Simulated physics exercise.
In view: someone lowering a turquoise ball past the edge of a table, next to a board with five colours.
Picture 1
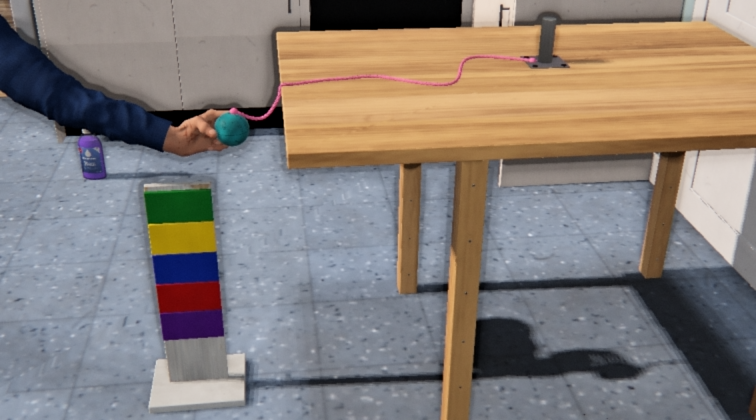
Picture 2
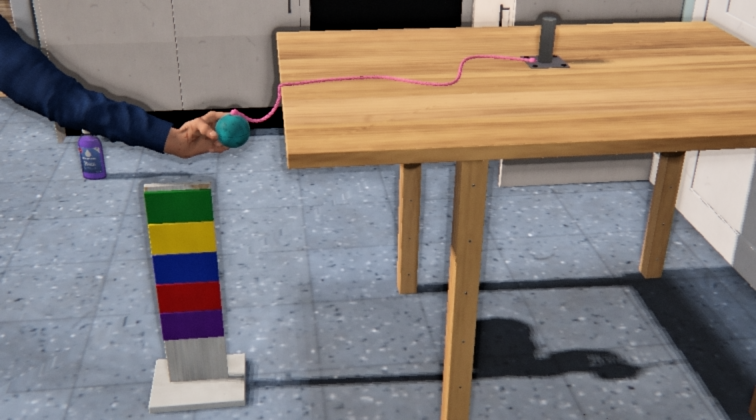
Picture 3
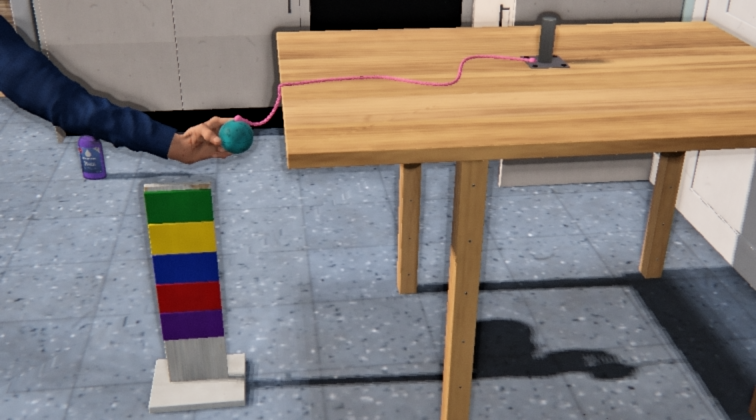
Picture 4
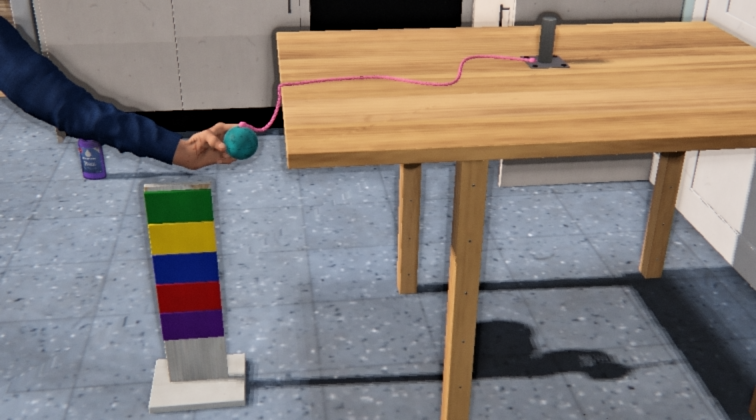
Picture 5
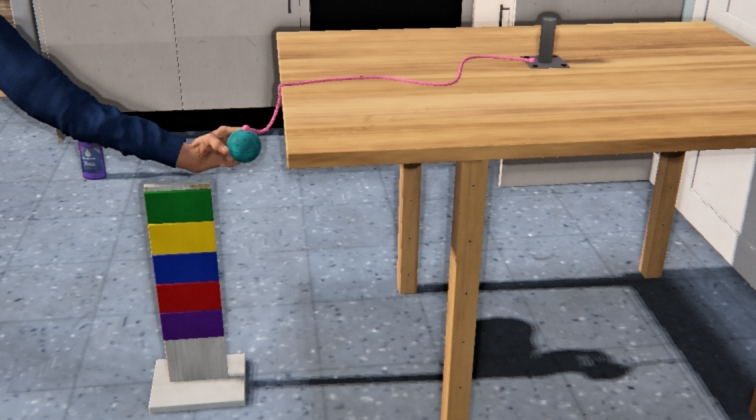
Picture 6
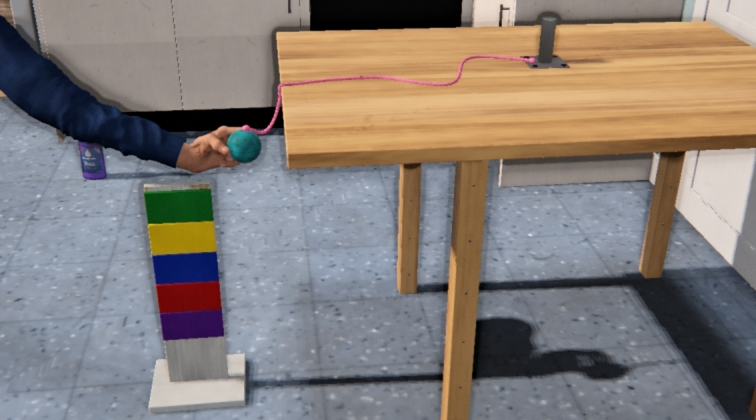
Beside a wooden table, a hand holding a turquoise ball on a pink string moves slightly right and down.
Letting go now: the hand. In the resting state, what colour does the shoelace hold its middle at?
Its middle is held at yellow.
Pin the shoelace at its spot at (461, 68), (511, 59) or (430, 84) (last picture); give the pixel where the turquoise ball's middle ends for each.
It would sit near (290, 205) the first time, (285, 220) the second and (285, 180) the third.
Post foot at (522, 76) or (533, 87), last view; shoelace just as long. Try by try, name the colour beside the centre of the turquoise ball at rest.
In turn, blue and then blue.
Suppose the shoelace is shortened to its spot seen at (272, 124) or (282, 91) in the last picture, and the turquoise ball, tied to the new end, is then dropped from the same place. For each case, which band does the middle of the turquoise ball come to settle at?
Try 1 - green; try 2 - higher than all five.
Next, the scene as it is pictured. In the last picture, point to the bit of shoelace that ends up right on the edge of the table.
Look near (340, 79).
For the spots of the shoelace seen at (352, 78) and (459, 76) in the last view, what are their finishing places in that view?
(291, 86), then (416, 73).
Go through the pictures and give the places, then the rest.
Turquoise ball (232, 129); green (179, 208); yellow (183, 239); blue (186, 269); red (189, 298); purple (192, 326), in the first frame.
Turquoise ball (233, 131); shoelace through (498, 57) (460, 69) (431, 84) (363, 78) (288, 85), in the second frame.
Turquoise ball (236, 137), in the third frame.
Turquoise ball (241, 143); shoelace through (498, 57) (460, 69) (431, 84) (363, 78) (288, 85), in the fourth frame.
Turquoise ball (244, 146), in the fifth frame.
Turquoise ball (244, 146); shoelace through (498, 57) (460, 69) (431, 84) (363, 78) (288, 85), in the sixth frame.
A little later, ball near (292, 216); level with yellow.
Next, ball near (274, 224); level with yellow.
When it is over, ball near (283, 227); level with yellow. Its middle rests at the yellow band.
